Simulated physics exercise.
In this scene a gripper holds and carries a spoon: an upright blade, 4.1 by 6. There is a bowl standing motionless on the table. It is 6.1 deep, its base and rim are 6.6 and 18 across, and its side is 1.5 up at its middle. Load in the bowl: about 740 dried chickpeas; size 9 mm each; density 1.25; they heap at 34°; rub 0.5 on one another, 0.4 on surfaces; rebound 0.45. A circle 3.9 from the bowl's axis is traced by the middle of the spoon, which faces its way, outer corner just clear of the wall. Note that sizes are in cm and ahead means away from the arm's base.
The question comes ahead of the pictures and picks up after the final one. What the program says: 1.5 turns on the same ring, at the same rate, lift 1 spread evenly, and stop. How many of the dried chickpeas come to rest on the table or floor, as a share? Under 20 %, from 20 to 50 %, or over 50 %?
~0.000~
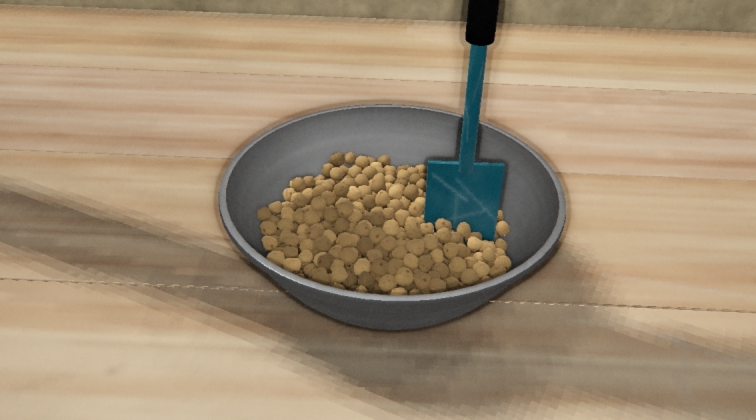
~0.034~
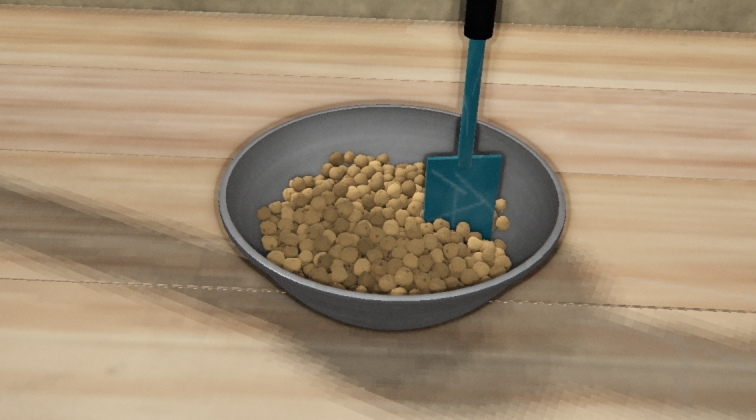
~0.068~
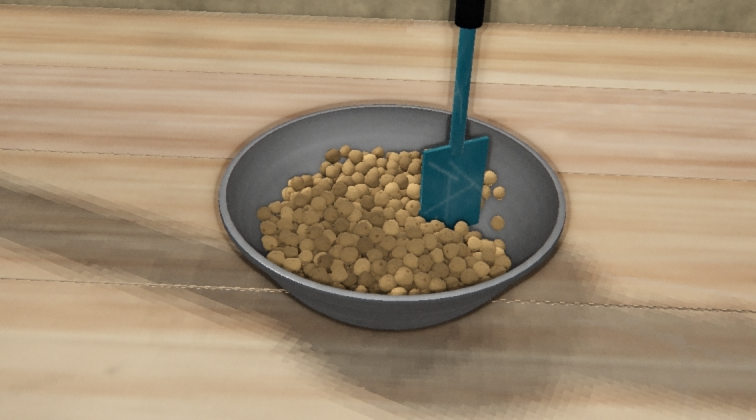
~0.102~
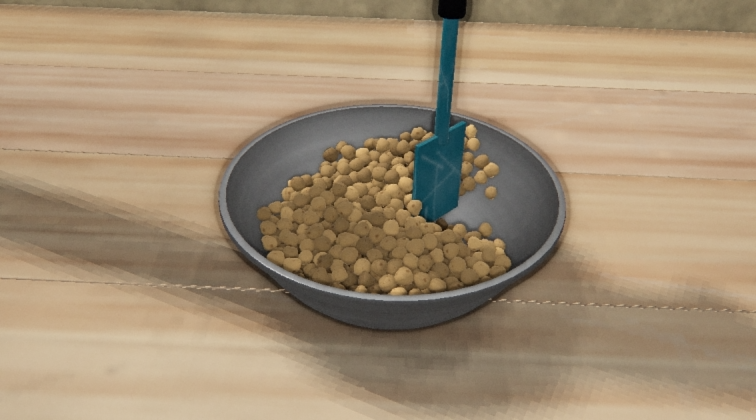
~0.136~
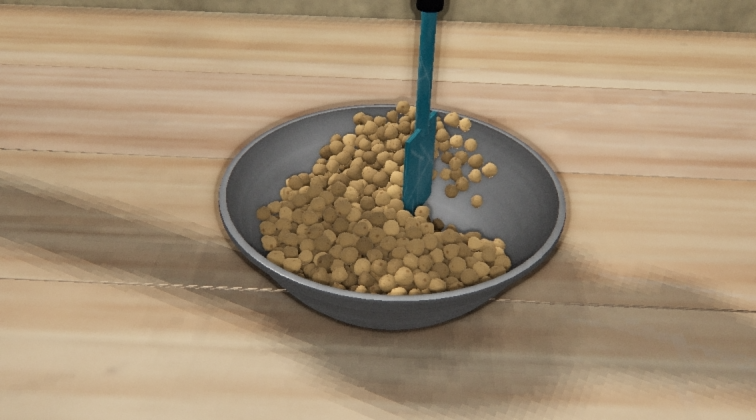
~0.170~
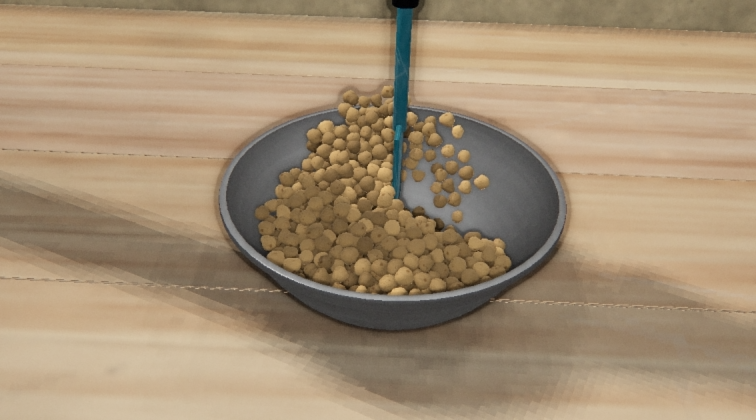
Under 20 %.
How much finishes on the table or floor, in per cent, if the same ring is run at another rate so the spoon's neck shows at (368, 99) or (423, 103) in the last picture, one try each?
So, roughly 25 percent the first time and 5 percent the second.
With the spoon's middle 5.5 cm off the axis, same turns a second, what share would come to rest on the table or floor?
That would make it around 5 percent.
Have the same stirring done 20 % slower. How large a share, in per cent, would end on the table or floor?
That would be some 10 percent.
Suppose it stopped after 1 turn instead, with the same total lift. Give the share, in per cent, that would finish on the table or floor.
Then some 10 per cent.
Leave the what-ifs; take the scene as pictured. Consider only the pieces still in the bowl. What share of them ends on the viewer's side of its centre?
Around 55 per cent of what the bowl keeps.
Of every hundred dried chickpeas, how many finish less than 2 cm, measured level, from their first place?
Roughly 20 percent.
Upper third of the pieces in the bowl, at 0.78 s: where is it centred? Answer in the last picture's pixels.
Somewhere around (386, 169), I think.
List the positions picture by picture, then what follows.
In the first frame, spoon neck at (469, 139), 0° round; upper third of the load around (379, 221), from x 265 to 505, top at y 160; 743 in the bowl.
In the second frame, spoon neck at (468, 133), 8° round; upper third of the load around (380, 216), from x 265 to 505, top at y 160.
In the third frame, spoon neck at (459, 121), 28° round; upper third of the load around (388, 204), from x 265 to 505, top at y 155.
In the fourth frame, spoon neck at (444, 110), 47° round; upper third of the load around (389, 193), from x 265 to 505, top at y 130.
In the fifth frame, spoon neck at (423, 103), 67° round; upper third of the load around (378, 183), from x 265 to 505, top at y 110.
In the sixth frame, spoon neck at (401, 99), 86° round; upper third of the load around (364, 176), from x 260 to 505, top at y 90; 743 in the bowl.
By 0.48 s, 263° round, highest piece 8 above the table; 685 in the bowl, 42 on the table or floor, 16 in flight or on the tool.
By 0.78 s, 80° round, highest piece 8 above the table; 658 in the bowl, 82 on the table or floor, 3 in flight or on the tool.
By 1.14 s, 180° round, highest piece 6 above the table; 652 in the bowl, 91 on the table or floor.
By 1.84 s, 180° round, highest piece 6 above the table; 652 in the bowl, 91 on the table or floor.
Final count, 652 in the bowl, 91 on the table or floor. That is 12 % on the table or floor.
